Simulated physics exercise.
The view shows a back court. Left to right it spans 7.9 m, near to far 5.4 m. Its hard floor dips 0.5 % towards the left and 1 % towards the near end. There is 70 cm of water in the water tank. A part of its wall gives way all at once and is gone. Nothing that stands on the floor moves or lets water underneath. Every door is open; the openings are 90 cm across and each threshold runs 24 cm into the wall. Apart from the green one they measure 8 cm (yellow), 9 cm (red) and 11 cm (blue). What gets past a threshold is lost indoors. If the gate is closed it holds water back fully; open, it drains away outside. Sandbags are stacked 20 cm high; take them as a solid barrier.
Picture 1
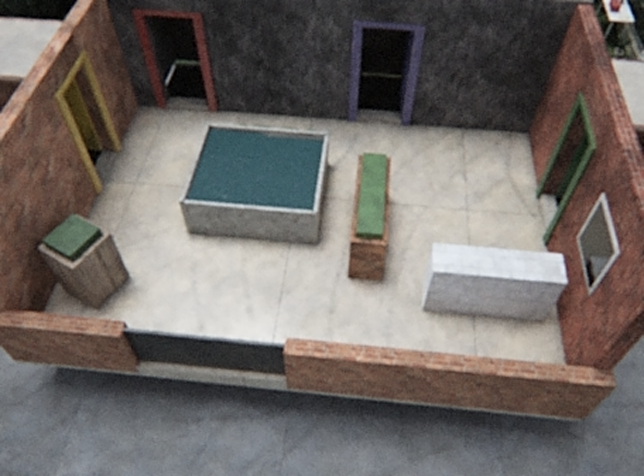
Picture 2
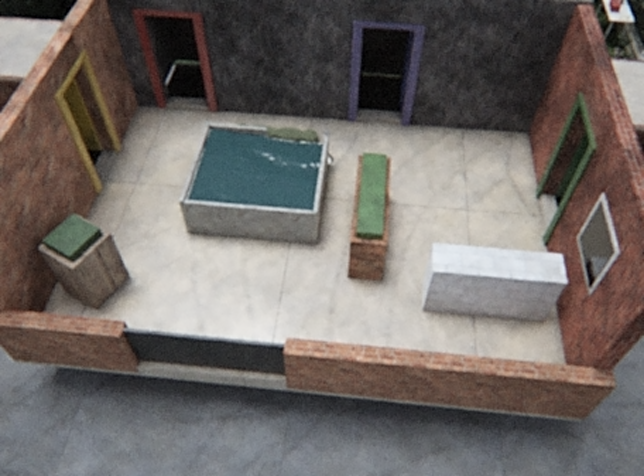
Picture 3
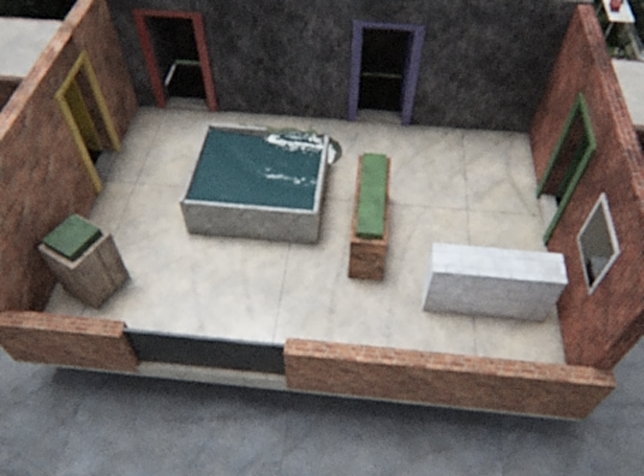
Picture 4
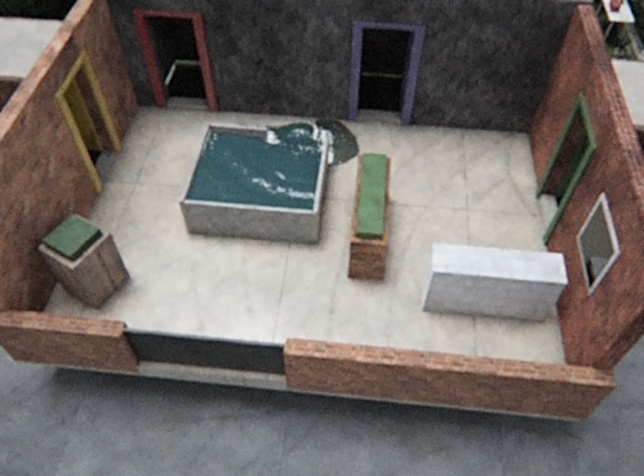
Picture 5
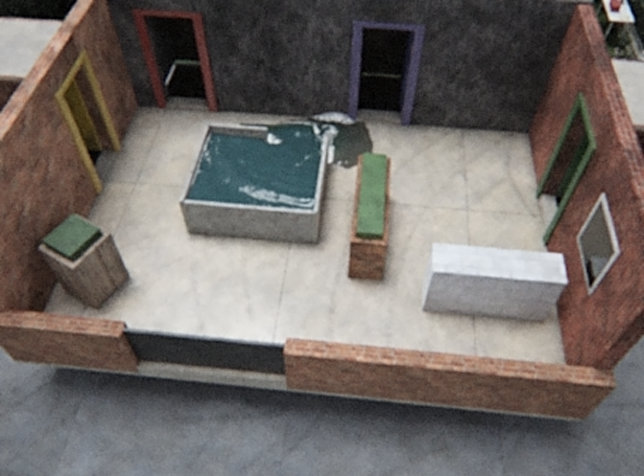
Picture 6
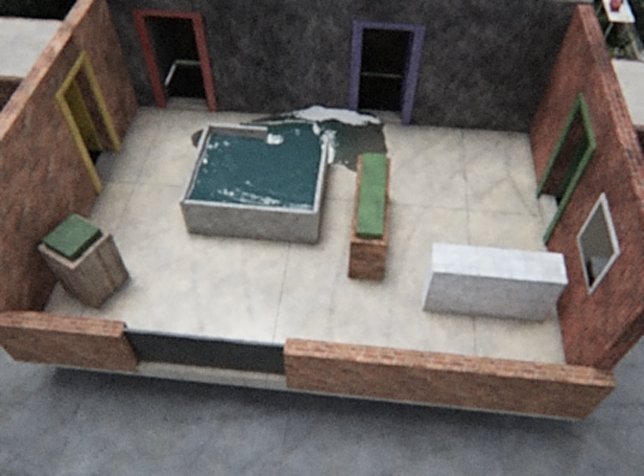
Water pours over the far side of a raised tank and spreads across the pale floor.
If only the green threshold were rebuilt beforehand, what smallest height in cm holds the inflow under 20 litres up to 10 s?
It would have to be roughly 7 cm high.
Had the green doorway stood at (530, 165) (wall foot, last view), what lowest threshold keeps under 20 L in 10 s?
About 20 cm.
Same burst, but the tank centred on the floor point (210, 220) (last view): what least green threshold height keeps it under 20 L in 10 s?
About 9.0 cm.
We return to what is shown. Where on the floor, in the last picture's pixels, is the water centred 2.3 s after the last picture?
Near (288, 171).
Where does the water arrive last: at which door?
Last comes the green one.
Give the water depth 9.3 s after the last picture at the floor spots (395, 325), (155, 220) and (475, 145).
In that order: 7, 4 and 7 cm.
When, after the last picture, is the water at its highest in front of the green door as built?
Around 2.6 s.
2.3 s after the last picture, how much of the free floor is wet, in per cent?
Some 35 per cent of it.
Then, 0.7 s after the last picture water covers 20 % of the floor, deepest (48 cm) near (298, 148); it has not reached the green door.
Then, 2.3 s after the last picture water covers 35 % of the floor, deepest (31 cm) near (289, 147); 12 cm at the green door, 0 litres in over its 14 cm threshold.
Then, 9.3 s after the last picture water covers 95 % of the floor, deepest (12 cm) near (89, 263); 5 cm at the green door, 0 litres in over its 14 cm threshold.
At the green door as built, the water peaked near 12 cm, 2.5 s after the last picture.
Run again over the same 10 s with other heights there, 31 litres in over 6 cm, 13 litres over 8 cm. The limit of 20 litres is kept from about 7 cm up.
